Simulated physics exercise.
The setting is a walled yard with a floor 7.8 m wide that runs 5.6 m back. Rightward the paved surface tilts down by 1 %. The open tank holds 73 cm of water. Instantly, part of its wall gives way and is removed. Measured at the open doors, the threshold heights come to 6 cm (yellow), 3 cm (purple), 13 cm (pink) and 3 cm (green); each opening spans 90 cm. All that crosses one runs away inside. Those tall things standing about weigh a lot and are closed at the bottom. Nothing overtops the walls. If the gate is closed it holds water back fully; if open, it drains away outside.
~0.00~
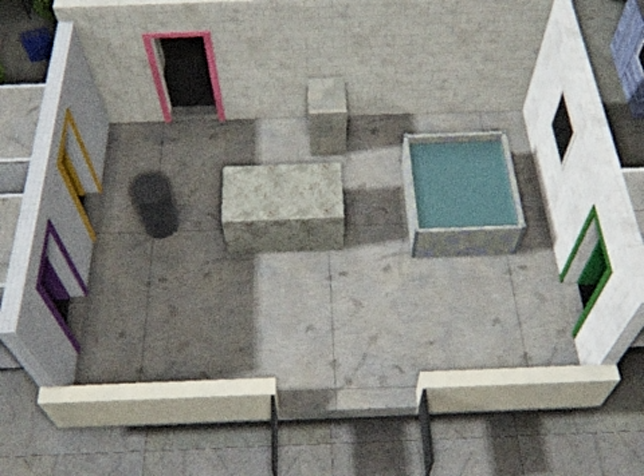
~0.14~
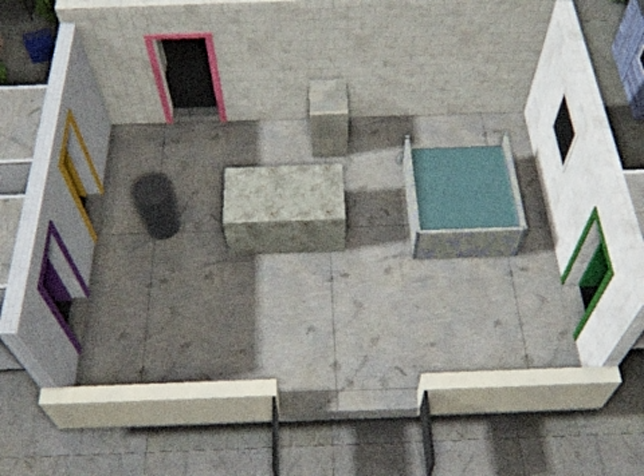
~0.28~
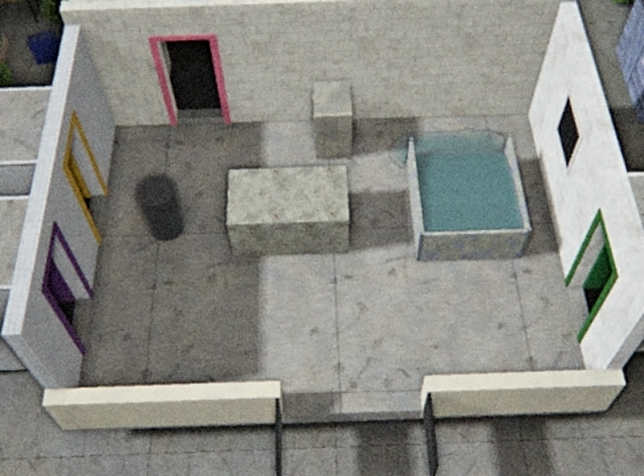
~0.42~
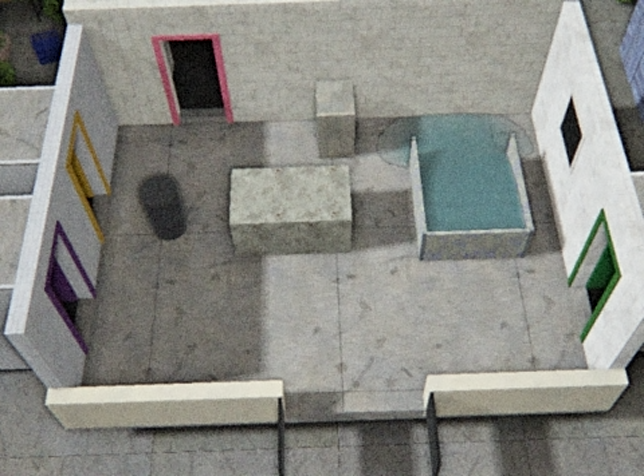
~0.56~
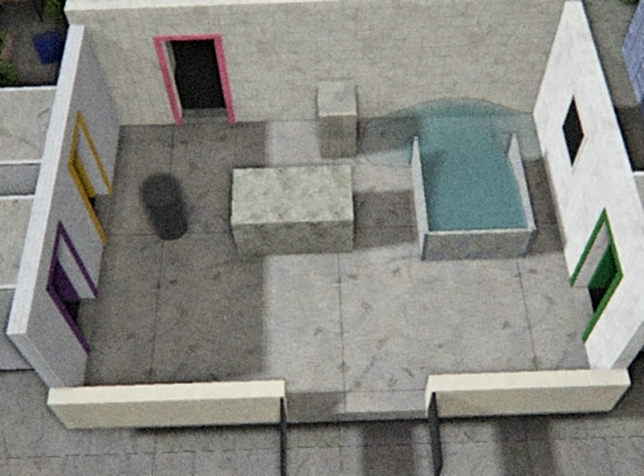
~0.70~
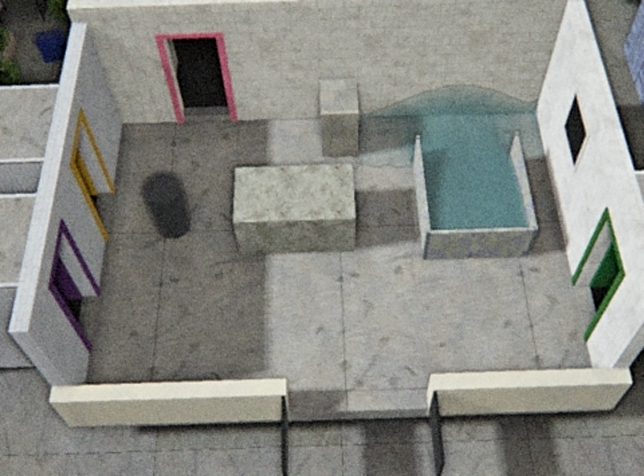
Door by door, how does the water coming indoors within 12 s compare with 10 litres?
The yellow door remains shy of the limit; the purple door remains shy of the limit; the pink door remains shy of the limit; the green door overtops the limit.
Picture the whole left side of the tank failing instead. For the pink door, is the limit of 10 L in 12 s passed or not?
Pink: Falls short.
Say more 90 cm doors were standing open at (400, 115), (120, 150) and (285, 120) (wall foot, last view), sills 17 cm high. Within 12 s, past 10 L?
The first one exceeds it, the second one doesn't reach it, and the third one doesn't reach it.
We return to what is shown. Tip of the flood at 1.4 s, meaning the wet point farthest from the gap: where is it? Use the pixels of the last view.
About pixel (265, 119).
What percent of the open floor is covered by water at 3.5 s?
60 %.
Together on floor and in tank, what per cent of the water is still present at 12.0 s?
Close to 80 in a hundred remains.
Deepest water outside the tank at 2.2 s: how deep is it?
Depth: Approx. 46 cm.
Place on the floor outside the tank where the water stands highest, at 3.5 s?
Near (577, 378).
After 1.4 s water covers 10 % of the floor and is deepest (64 cm) near (531, 112); yellow door not reached, purple door not reached, pink door not reached, green door not reached.
After 2.2 s water covers 30 % of the floor and is deepest (46 cm) near (531, 112); yellow door not reached, purple door not reached, pink door 3 cm at the sill, 0 L in, green door not reached.
After 3.5 s water covers 60 % of the floor and is deepest (36 cm) near (577, 378); yellow door 5 cm at the sill, 0 L in, purple door not reached, pink door 2 cm at the sill, 0 L in, green door 9 cm at the sill, 17 L in.
After 7.0 s water covers 80 % of the floor and is deepest (16 cm) near (445, 114); yellow door 4 cm at the sill, 2 L in, purple door 1 cm at the sill, 0 L in, pink door 4 cm at the sill, 0 L in, green door 6 cm at the sill, 42 L in.
After 12.0 s water covers 95 % of the floor and is deepest (11 cm) near (579, 389); yellow door 1 cm at the sill, 2 L in, purple door 3 cm at the sill, 0 L in, pink door 3 cm at the sill, 0 L in, green door 7 cm at the sill, 82 L in.
